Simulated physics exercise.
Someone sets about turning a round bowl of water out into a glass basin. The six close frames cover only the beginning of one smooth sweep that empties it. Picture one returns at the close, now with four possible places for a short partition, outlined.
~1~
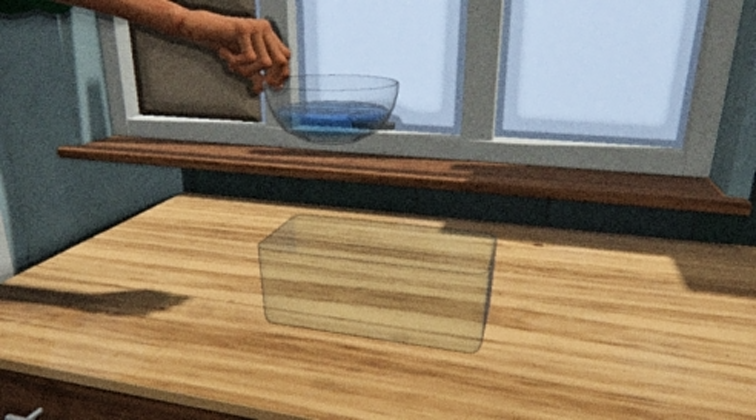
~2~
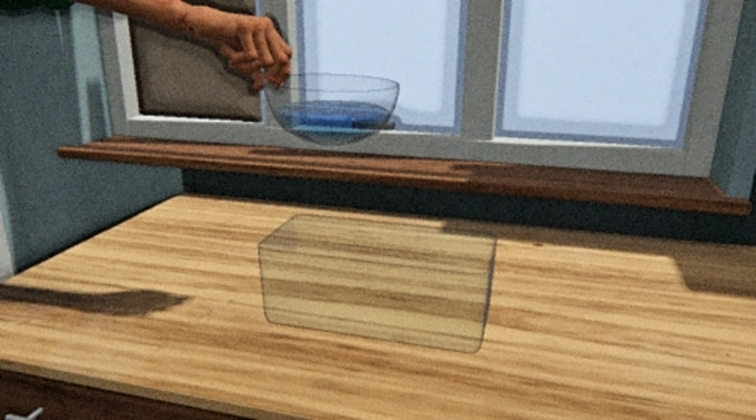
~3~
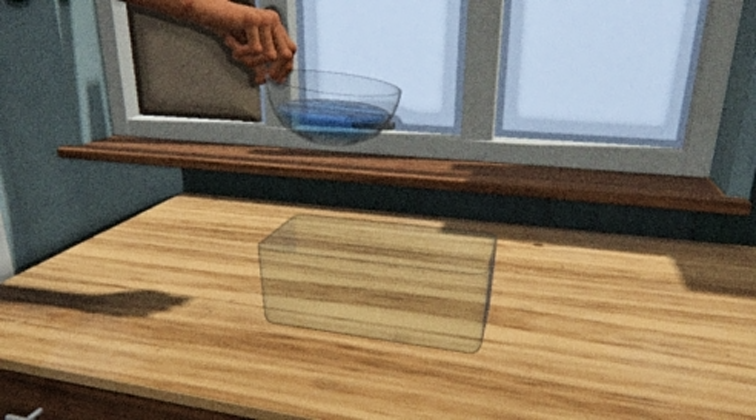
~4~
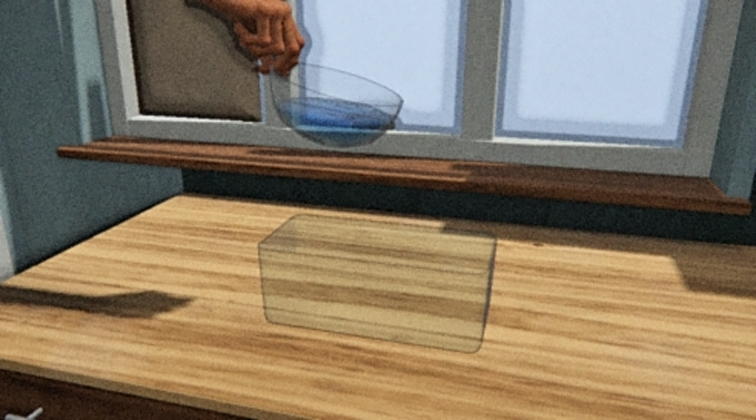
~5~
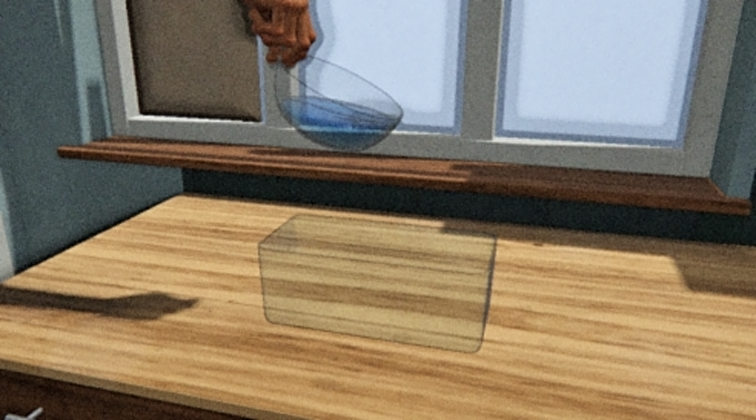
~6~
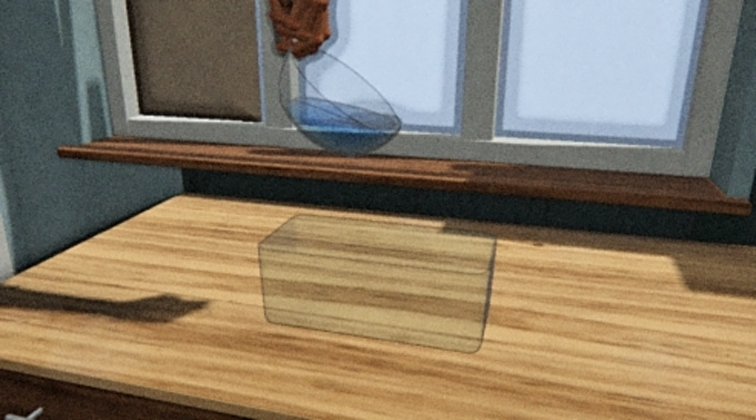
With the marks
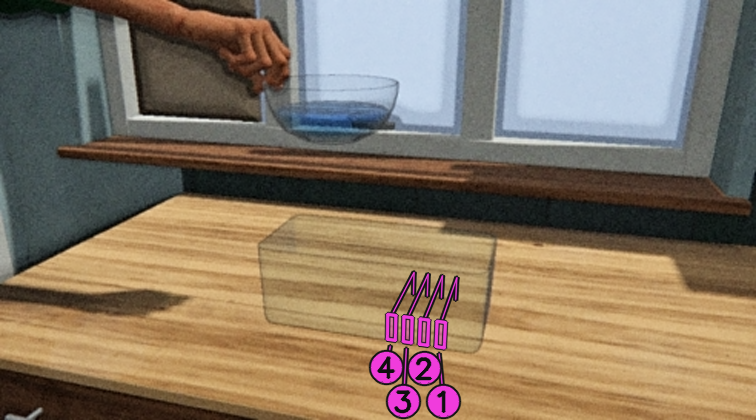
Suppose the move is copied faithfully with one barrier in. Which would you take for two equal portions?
Use place 3.
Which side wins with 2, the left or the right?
More ends on the left.
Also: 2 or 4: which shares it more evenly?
That is place 4.
On the marked copy, 1 at (439, 353); 2 at (422, 351); 3 at (406, 348); 4 at (390, 346).
For place 1, about 86 % ends left of the wall and 8 % right of it; 6 % is lost outside.
For place 2, about 69 % ends left of the wall and 20 % right of it; 10 % is lost outside.
For place 3, about 48 % ends left of the wall and 47 % right of it; 6 % is lost outside.
For place 4, about 35 % ends left of the wall and 59 % right of it; 6 % is lost outside.
